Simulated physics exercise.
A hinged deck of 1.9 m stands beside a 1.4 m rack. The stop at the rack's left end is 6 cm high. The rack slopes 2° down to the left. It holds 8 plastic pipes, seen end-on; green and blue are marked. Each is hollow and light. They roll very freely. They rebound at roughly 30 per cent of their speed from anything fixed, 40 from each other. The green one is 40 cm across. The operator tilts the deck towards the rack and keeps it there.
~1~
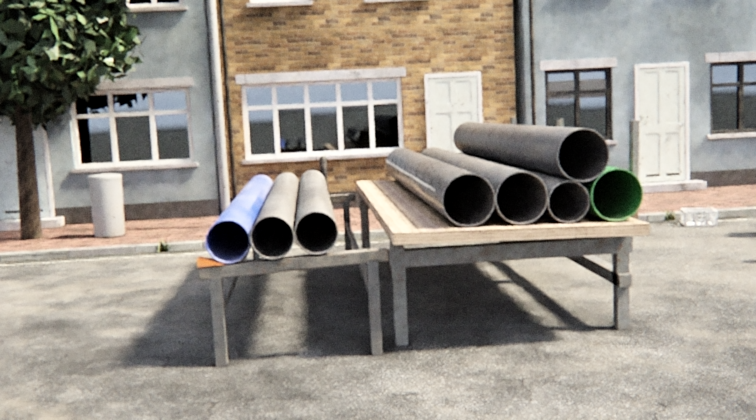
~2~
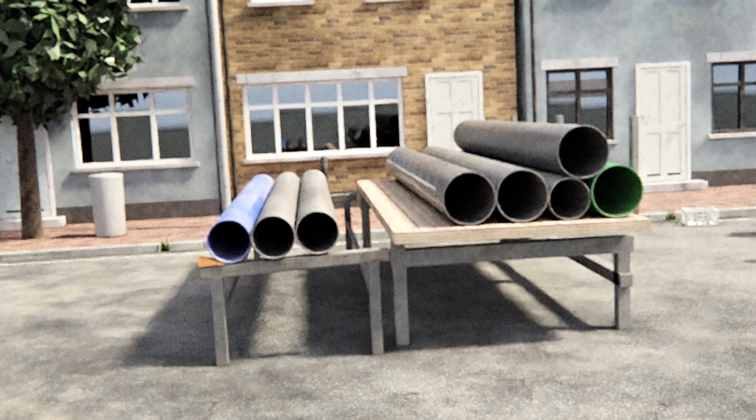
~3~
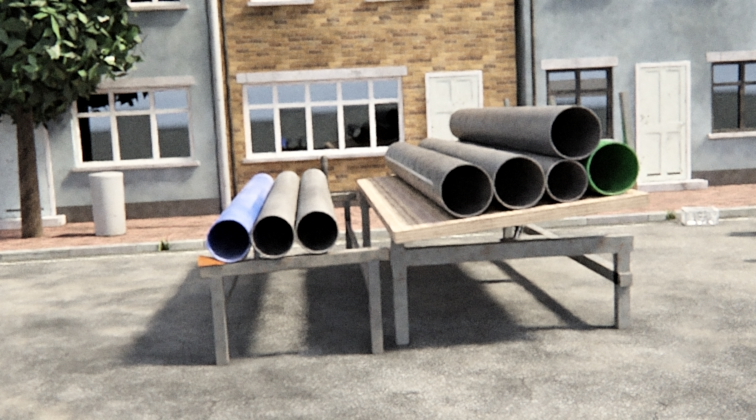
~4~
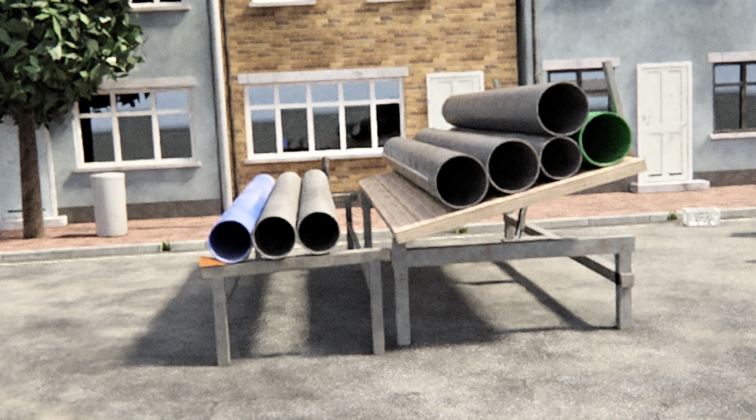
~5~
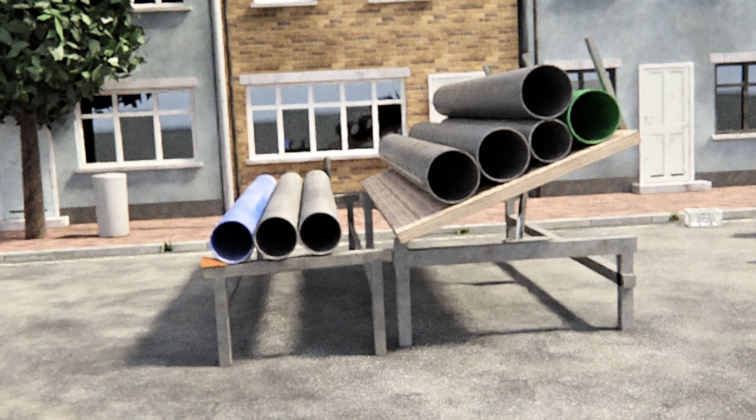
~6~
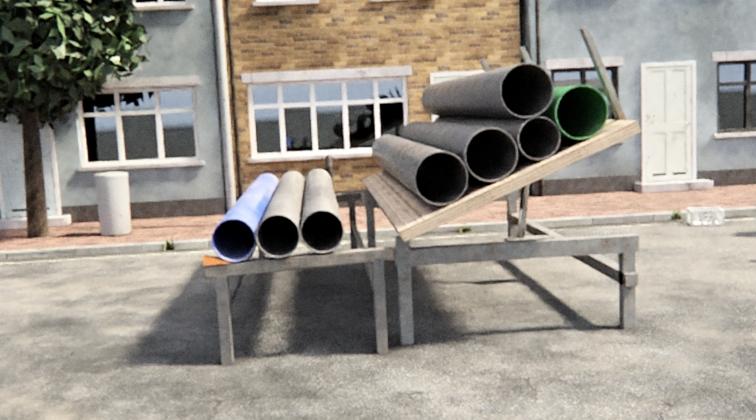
The hinged wooden deck on the right tilts up steadily from nearly level, its right side rising, in a paved street before brick and grey-blue house fronts, seen end-on to the pipes. It carries a stack of dark grey pipes with a green one at the right, beside a lower rack holding a blue pipe and two grey ones. The deck's pipes ride up and shift slightly left with it, while the rack's pipes and the view stay almost still.
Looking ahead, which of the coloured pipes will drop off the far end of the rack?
Green is held back. Blue drops off the far end.
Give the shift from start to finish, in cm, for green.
Green 180.
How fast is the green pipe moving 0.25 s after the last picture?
About 1.0 m/s.
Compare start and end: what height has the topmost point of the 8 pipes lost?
About 35 cm.
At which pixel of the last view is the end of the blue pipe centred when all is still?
Around (50, 356).
Then, 0.2 s after the last picture, green is on the deck, 135 cm from the hinge, rolling left; blue is on the rack, 25 cm from the rack's far end; 0 lost over the end.
Then, 0.5 s after the last picture, green is on the deck, 95 cm from the hinge, rolling left; blue is on the rack, 20 cm from the rack's far end, rolling left; 0 lost over the end.
Then, 0.8 s after the last picture, green is on the deck, 80 cm from the hinge, rolling left; blue is on the rack, 10 cm from the rack's far end, rolling left; 0 lost over the end.
Then, 1.0 s after the last picture, green is on the deck, 65 cm from the hinge, rolling left; blue is over the stop and falling; 1 lost over the end.
At rest (4.8 s after the last picture), green is on the rack, 130 cm from the rack's far end; blue is beyond the stop, on the ground; 4 lost over the end.
